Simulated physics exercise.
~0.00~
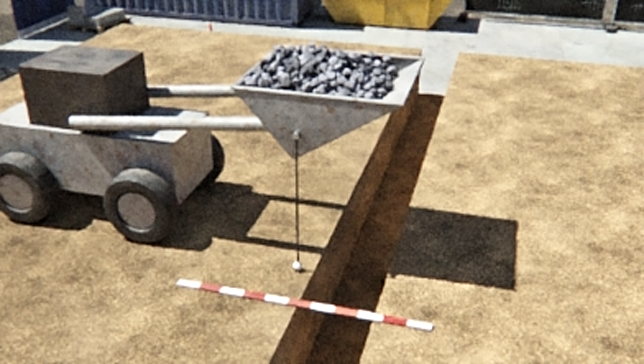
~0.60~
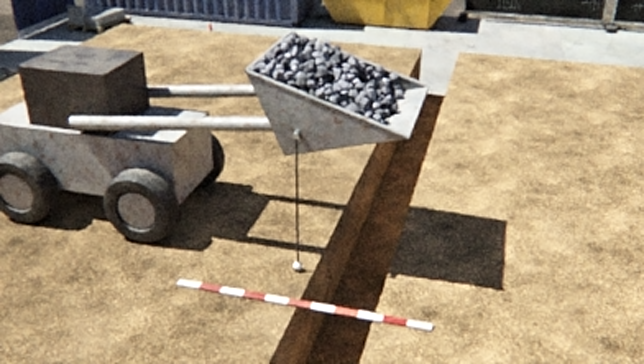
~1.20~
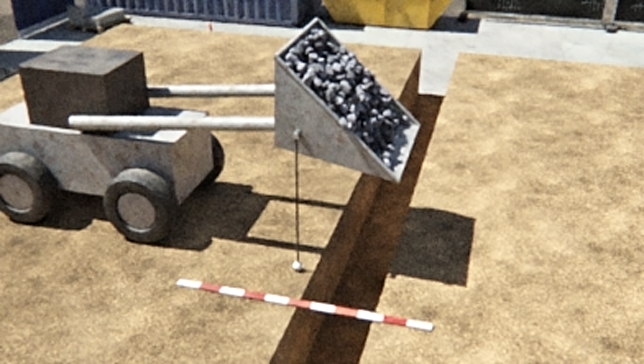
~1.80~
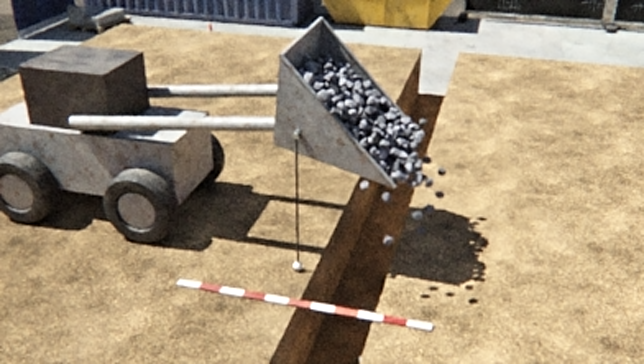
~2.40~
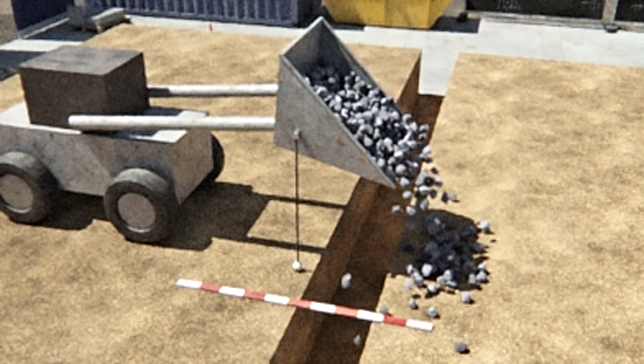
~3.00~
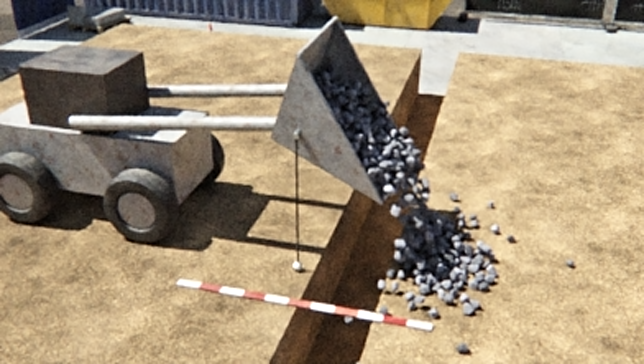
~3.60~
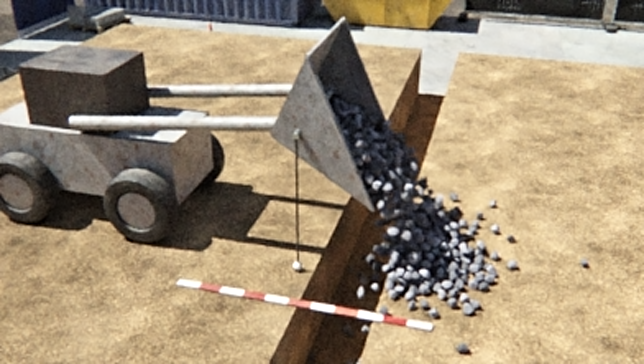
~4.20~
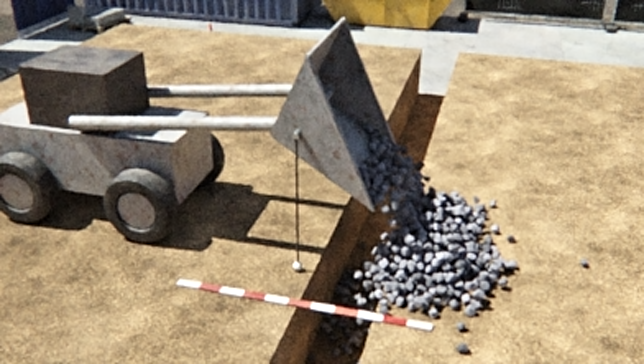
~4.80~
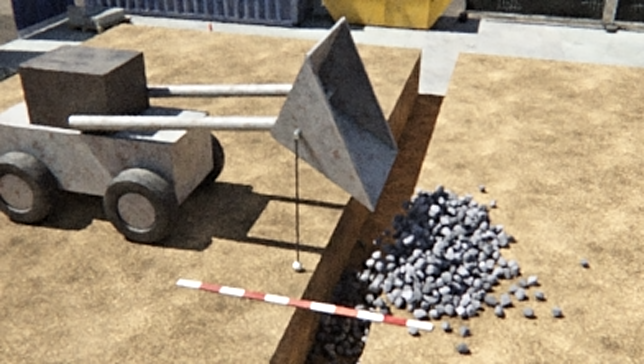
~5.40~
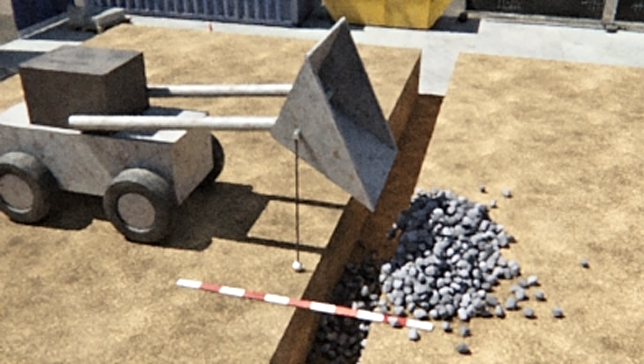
Loader tipping its bucket down to the right in two stages, grey stones spilling across a trench and settling mostly beyond it.
